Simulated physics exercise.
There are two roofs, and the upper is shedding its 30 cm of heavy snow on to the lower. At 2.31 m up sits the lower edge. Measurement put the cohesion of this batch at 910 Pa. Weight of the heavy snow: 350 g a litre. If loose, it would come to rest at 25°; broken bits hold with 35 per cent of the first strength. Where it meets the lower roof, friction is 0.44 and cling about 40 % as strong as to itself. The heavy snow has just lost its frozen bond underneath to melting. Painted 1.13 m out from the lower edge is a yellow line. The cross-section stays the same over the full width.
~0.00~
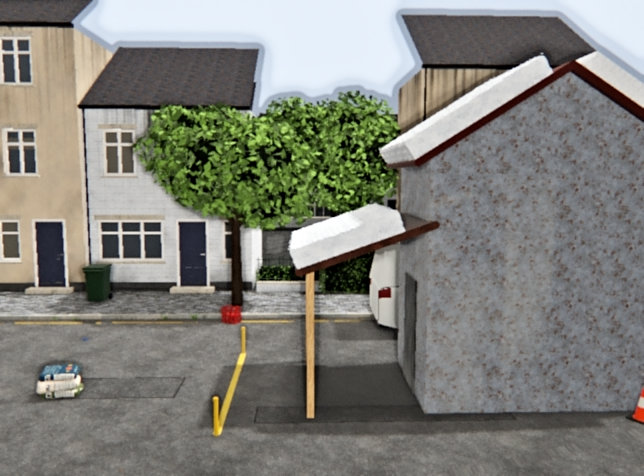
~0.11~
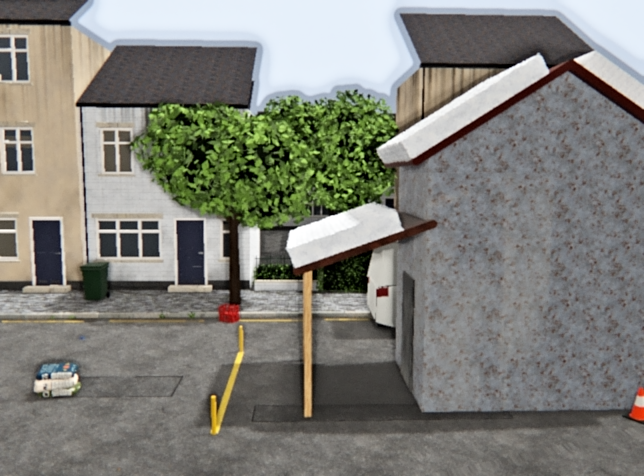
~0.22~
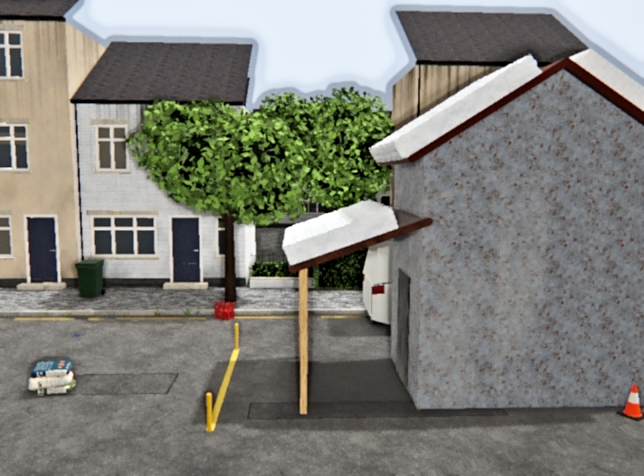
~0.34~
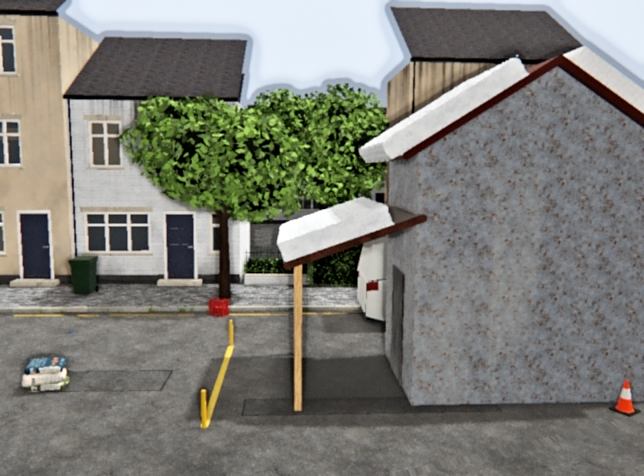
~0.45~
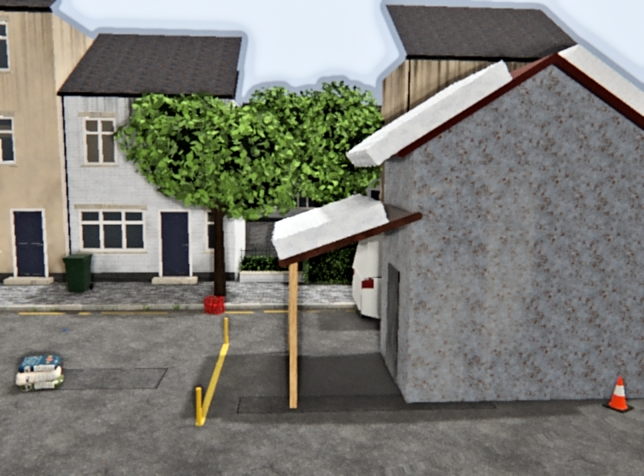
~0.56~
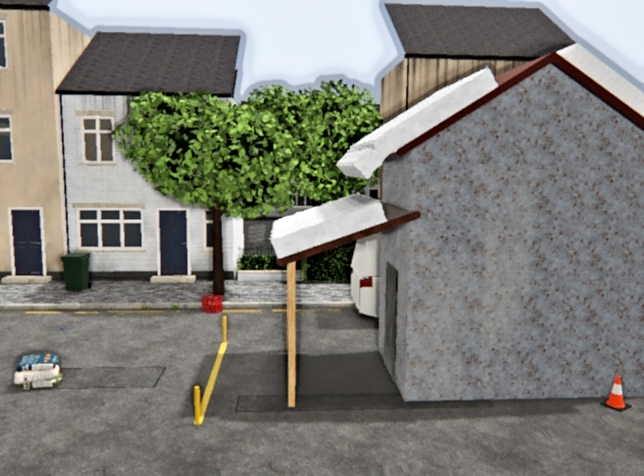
The thick snow on the grey building's upper roof slid slowly down to the left, poked out past the roof's edge above the snowy lower roof, and began to crack as its front sagged.
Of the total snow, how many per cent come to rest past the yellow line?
43 per cent.
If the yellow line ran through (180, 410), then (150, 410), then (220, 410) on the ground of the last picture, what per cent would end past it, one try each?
First try around 30 per cent, second around 25 per cent, third around 55 per cent.
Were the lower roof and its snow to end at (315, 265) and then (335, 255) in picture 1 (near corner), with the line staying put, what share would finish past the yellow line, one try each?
Try 1: Near 50 %; try 2: Near 45 %.
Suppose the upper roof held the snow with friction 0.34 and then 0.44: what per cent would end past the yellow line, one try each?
First try 20 per cent, second try 6 per cent.
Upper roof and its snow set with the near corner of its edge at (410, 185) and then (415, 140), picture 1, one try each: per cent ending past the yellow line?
In that order: 25 %, 55 %.
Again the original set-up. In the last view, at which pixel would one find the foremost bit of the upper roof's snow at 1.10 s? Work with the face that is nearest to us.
Close to pixel (277, 227).
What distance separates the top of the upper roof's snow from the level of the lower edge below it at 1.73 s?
At that moment it reaches around 0.8 m above the edge.
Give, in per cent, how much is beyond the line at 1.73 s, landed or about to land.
14 %.
By 1.10 s, none is below the lower edge and 0 % is past the line.
By 1.73 s, 41 % is below the lower edge and 15 % is past the line.
By 2.37 s, 72 % is below the lower edge and 41 % is past the line.
By 3.00 s, 74 % is below the lower edge and 43 % is past the line.
By 3.60 s, at the end, 74 % is below the lower edge and 43 % is past the line.
